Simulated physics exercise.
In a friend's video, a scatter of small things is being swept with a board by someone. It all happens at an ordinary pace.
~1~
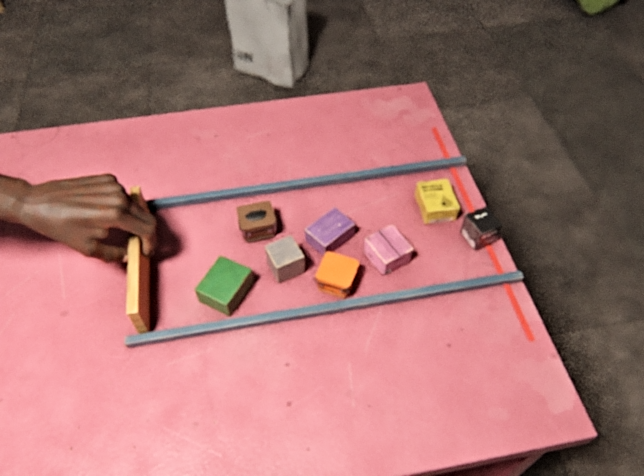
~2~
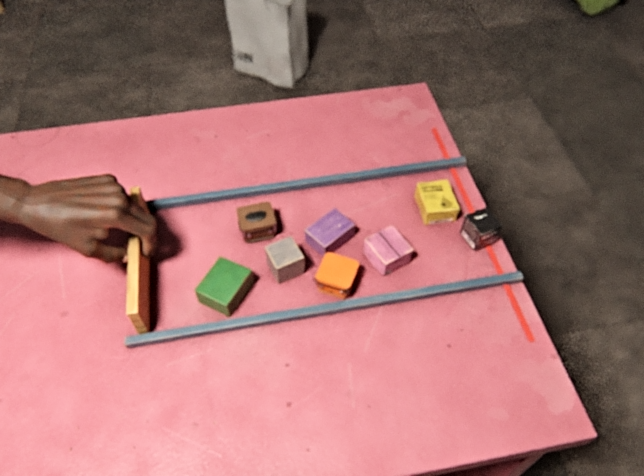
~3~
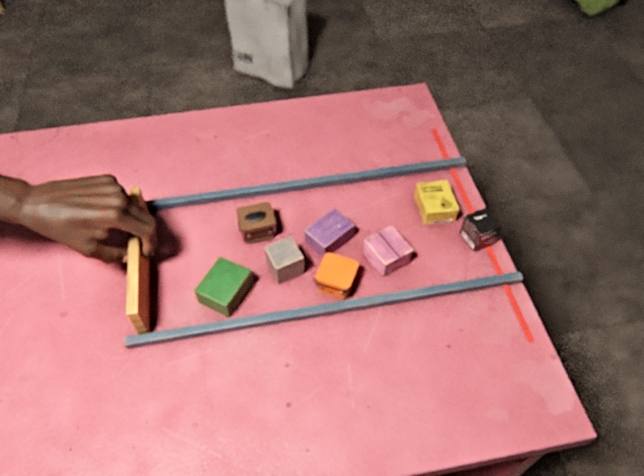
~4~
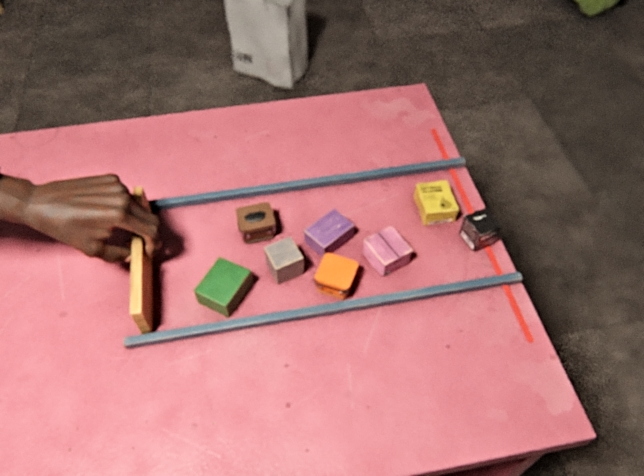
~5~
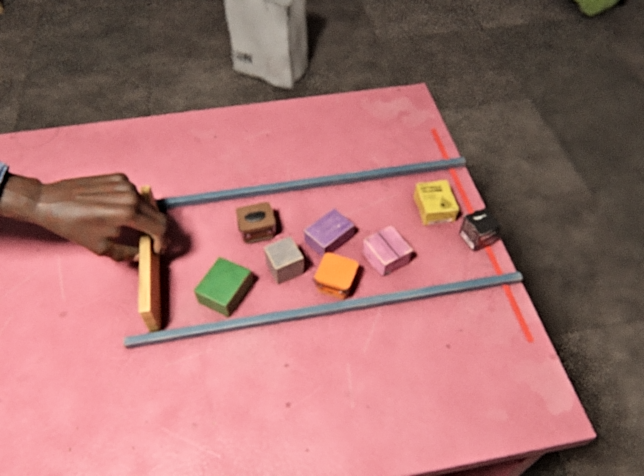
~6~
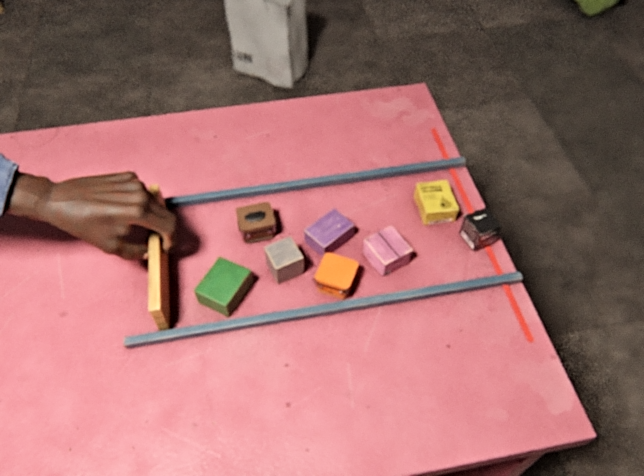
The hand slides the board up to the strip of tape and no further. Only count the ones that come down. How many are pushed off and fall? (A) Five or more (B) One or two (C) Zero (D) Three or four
A.
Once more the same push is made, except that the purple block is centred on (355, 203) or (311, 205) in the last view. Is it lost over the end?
The purple block drops away, then drops away.
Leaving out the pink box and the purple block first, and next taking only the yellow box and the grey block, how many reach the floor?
First 4, then 4.
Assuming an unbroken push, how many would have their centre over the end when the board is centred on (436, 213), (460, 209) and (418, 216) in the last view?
Per position: 3 / 6 / 2.
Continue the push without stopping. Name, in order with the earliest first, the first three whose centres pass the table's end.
It goes the black box, followed by the yellow box, and then the pink box.
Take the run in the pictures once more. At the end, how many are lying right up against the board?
It is in contact with 2.
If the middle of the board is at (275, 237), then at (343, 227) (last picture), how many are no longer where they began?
Tally: 5; 6.
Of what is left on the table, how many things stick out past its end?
Things overhanging at the end: 2.
A little later, none off yet; black box at rest near (480, 230); yellow box at rest near (436, 202); pink box at rest near (387, 251).
Next, none off yet; black box at rest near (480, 230); yellow box at rest near (436, 202); pink box shifted about its own width near (421, 233).
Later still, none off yet; black box tilted well over near (528, 244); yellow box shifted about its own width near (486, 189); pink box shifted well along near (494, 221).
When it is over, the number that fall off is five or more; down, grey block, orange case, purple block, pink box, yellow box and black box.
